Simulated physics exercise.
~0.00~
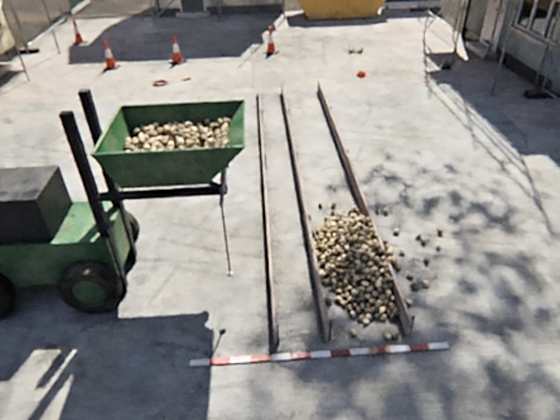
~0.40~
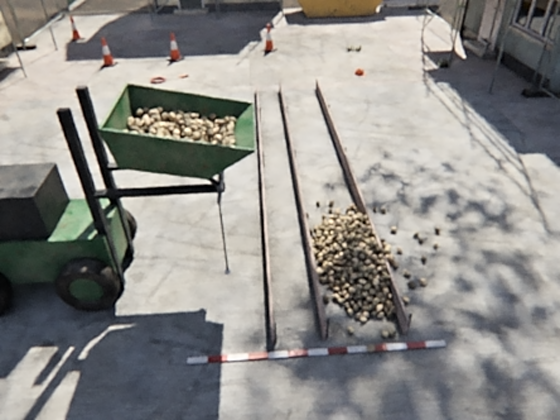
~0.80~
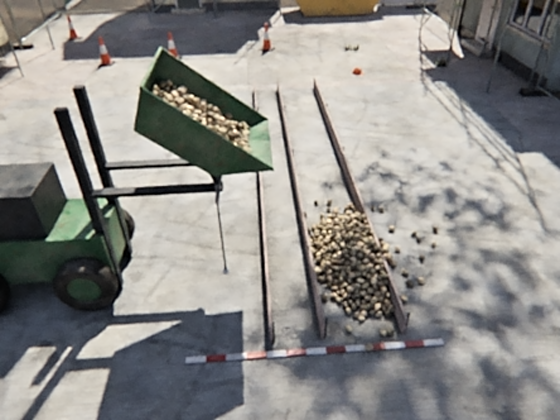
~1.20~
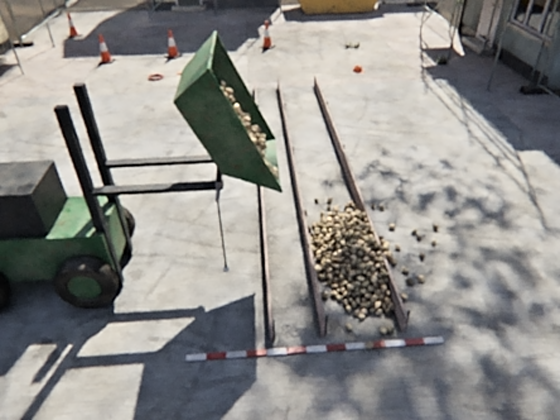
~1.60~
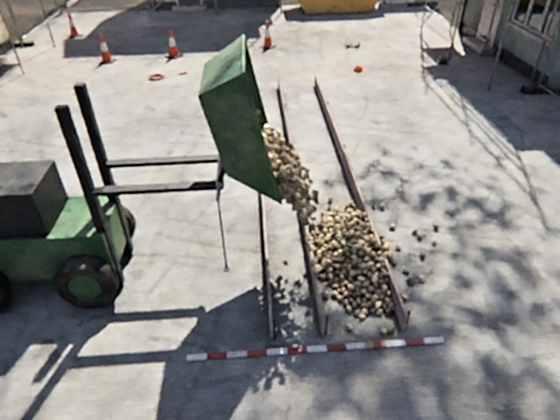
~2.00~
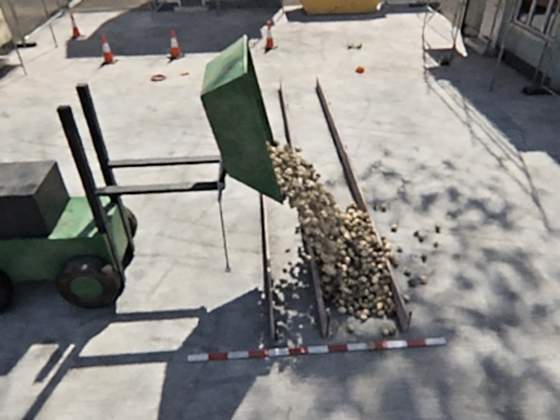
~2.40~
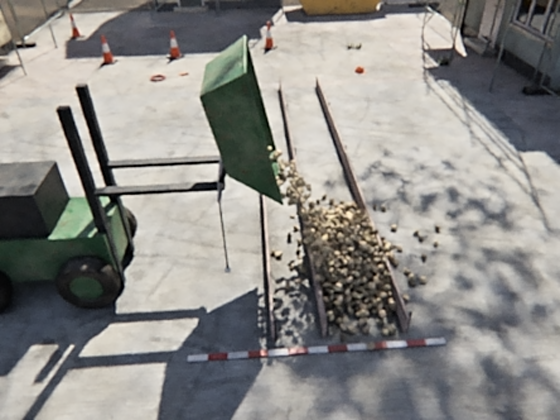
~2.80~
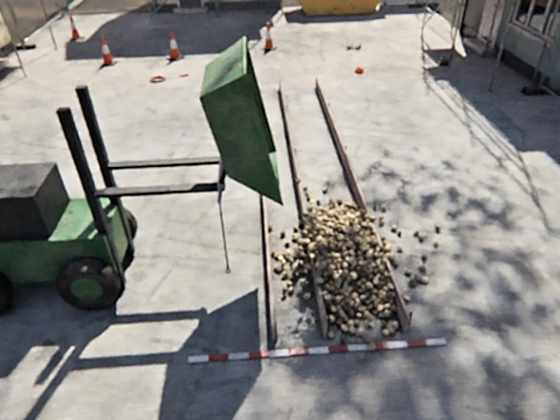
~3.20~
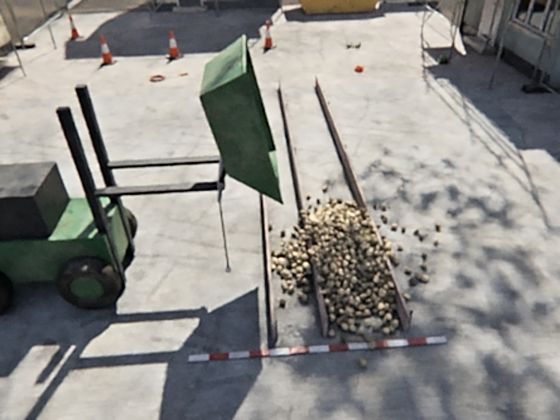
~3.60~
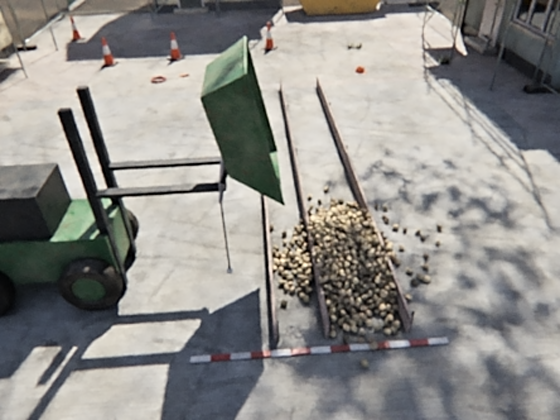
A sunlit concrete yard is seen from above, with orange cones at the back and tree shadows on the right. At left, a green forklift holds up a green skip of pale stones, while a similar heap lies between dark planks at right, behind a red-and-white staff. The skip tips steeply to the right, and its stones slide toward the lower lip. They pour out in a stream across the middle plank, mostly onto the old heap. The skip empties and stays tilted, leaving one broader pile straddling that plank, with a few stones scattered beyond.
